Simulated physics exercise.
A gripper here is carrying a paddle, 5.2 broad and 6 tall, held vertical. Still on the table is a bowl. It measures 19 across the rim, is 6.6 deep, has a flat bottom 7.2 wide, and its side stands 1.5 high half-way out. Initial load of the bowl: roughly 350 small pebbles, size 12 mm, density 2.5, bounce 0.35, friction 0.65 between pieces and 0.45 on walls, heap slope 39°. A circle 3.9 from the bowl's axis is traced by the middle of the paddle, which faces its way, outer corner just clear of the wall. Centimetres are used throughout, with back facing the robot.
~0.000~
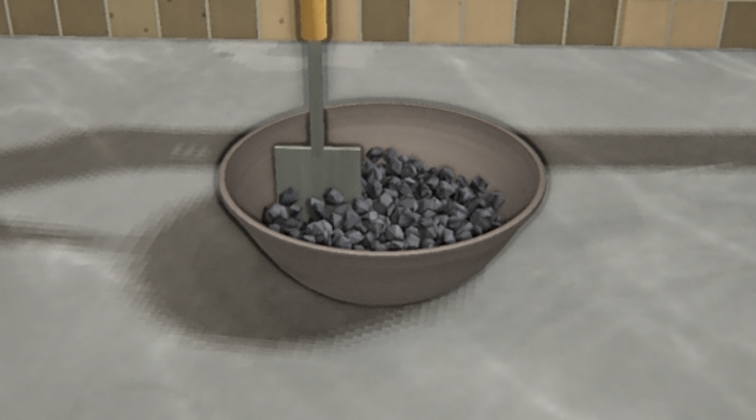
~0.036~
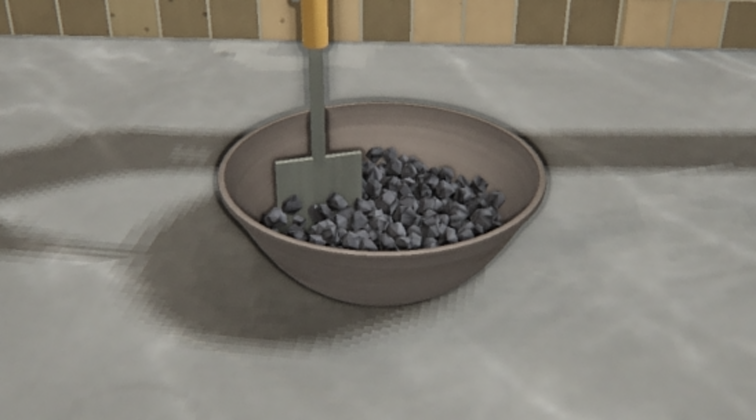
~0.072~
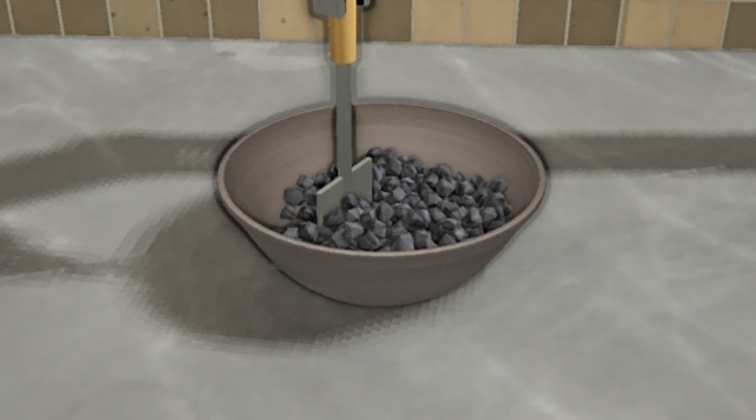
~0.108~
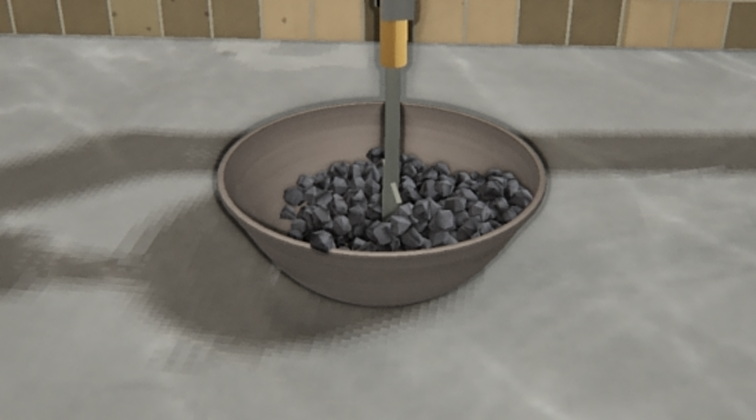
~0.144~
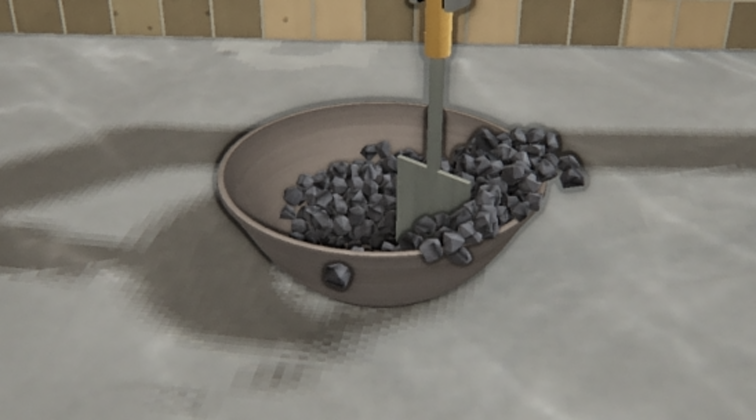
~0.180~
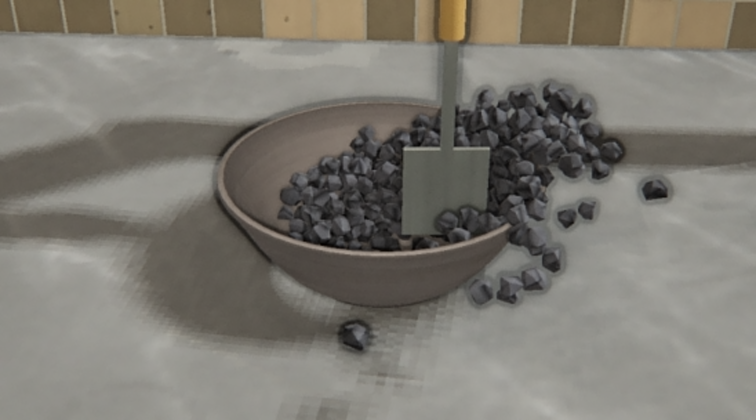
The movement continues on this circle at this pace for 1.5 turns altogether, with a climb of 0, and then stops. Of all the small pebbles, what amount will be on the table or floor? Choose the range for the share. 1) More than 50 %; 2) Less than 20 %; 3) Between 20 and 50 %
More than 50 %.
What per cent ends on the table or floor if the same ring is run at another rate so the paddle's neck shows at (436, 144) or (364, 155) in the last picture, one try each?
About 50 per cent, then about 25 per cent.
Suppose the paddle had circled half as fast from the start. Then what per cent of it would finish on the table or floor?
Estimated share: Near 35 %.
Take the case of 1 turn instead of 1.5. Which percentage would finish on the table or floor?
It would be near 50 per cent.
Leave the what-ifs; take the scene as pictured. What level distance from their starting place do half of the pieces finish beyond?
Something near 23 cm, measured level.
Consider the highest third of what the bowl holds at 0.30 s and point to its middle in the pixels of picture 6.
The upper third is centred close to (293, 128).
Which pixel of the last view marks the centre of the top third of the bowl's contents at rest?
(459, 197).
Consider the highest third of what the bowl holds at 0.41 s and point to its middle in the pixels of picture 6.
In the final view it lies at about (389, 240).
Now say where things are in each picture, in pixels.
The first picture shows the paddle neck at (317, 125), 0° round; upper third of the load around (390, 209), from x 270 to 495, top at y 155; 353 in the bowl.
The second picture shows the paddle neck at (318, 134), 19° round; upper third of the load around (385, 217), from x 265 to 495, top at y 155.
The third picture shows the paddle neck at (345, 151), 60° round; upper third of the load around (404, 223), from x 275 to 505, top at y 155.
The fourth picture shows the paddle neck at (392, 156), 101° round; upper third of the load around (445, 211), from x 290 to 520, top at y 155; 349 in the bowl, 4 in flight or on the tool.
The fifth picture shows the paddle neck at (434, 145), 143° round; upper third of the load around (487, 180), from x 290 to 570, top at y 135; 335 in the bowl, 18 in flight or on the tool.
The sixth picture shows the paddle neck at (448, 126), 184° round; upper third of the load around (517, 142), from x 285 to 655, top at y 95; 312 in the bowl, 41 in flight or on the tool.
After 0.30 s, 317° round, highest piece 12 above the table; 233 in the bowl, 25 on the table or floor, 95 in flight or on the tool.
After 0.41 s, 90° round, highest piece 11 above the table; 177 in the bowl, 122 on the table or floor, 54 in flight or on the tool.
After 0.67 s, 180° round, highest piece 5 above the table; 208 on the table or floor, 145 in the bowl.
After 1.37 s, 180° round, highest piece 5 above the table; 208 on the table or floor, 145 in the bowl.
In the end, 208 on the table or floor, 145 in the bowl. That is 59 % on the table or floor.
